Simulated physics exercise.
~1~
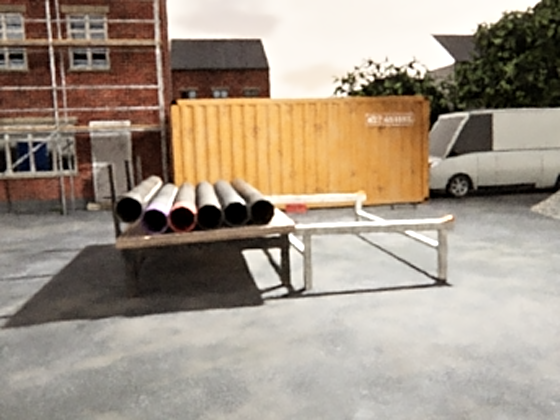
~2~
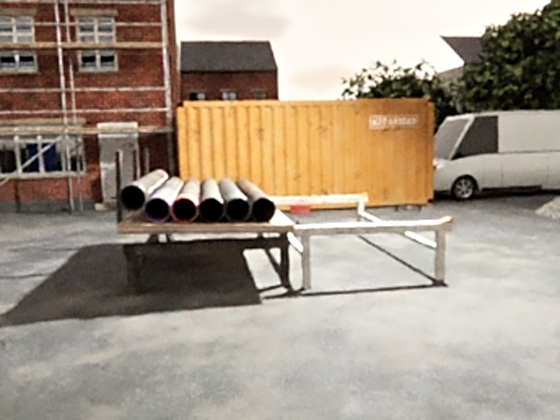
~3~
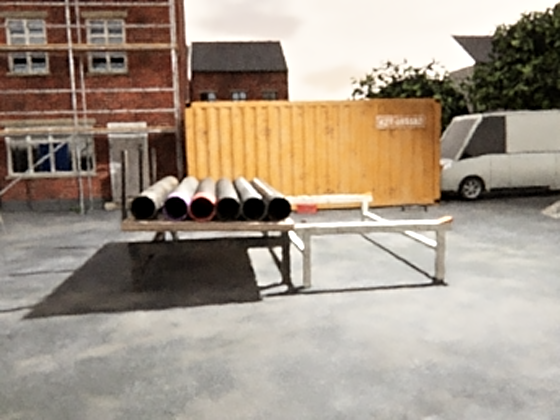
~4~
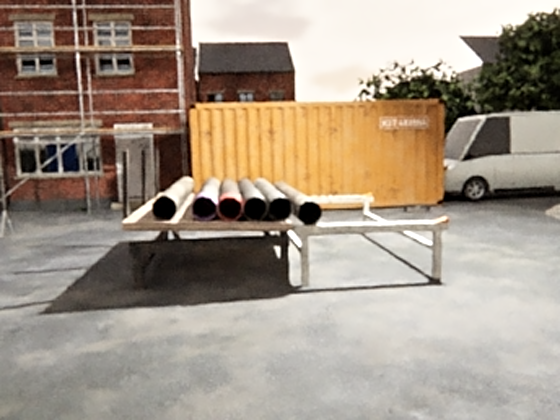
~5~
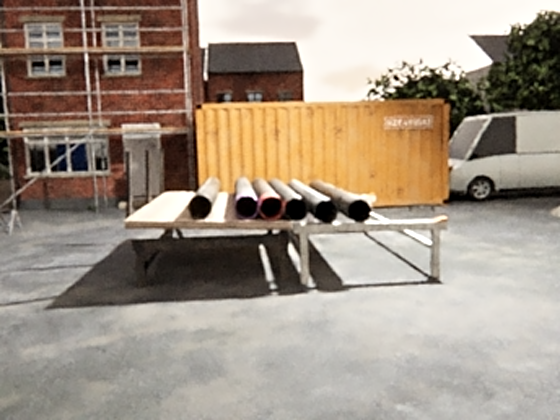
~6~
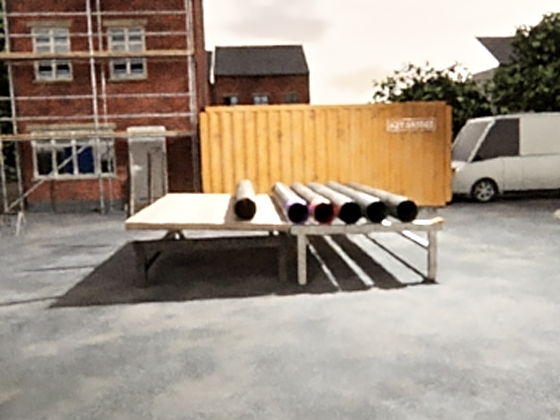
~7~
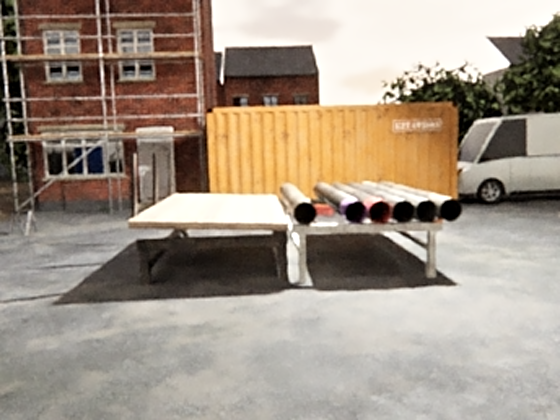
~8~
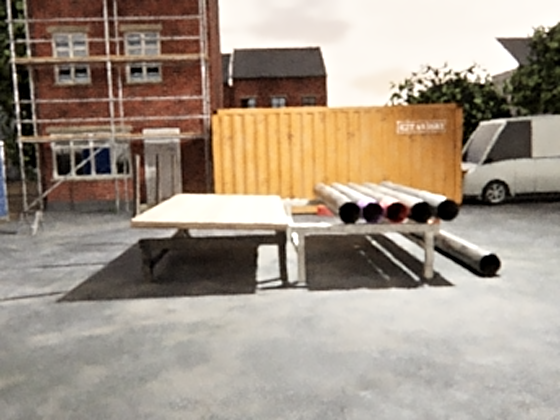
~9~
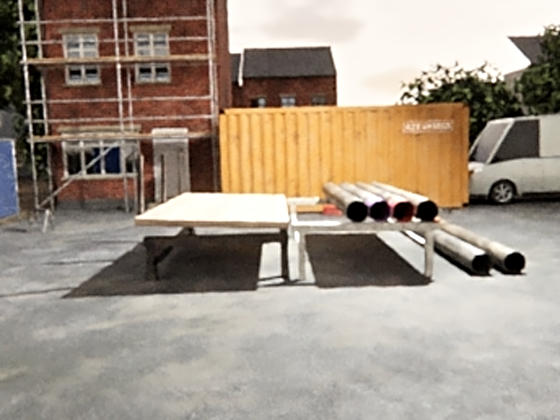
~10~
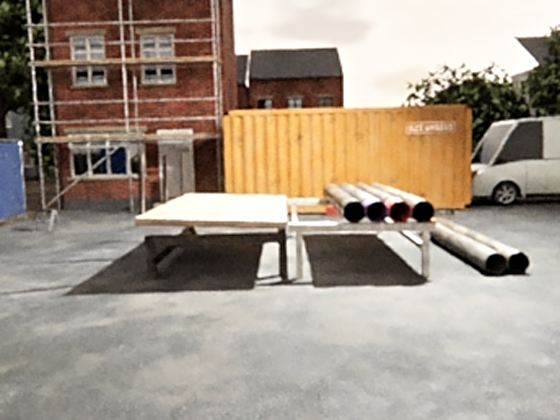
Six steel pipes rolling right from a tilting deck onto a rack, two dropping off the end, four staying put.
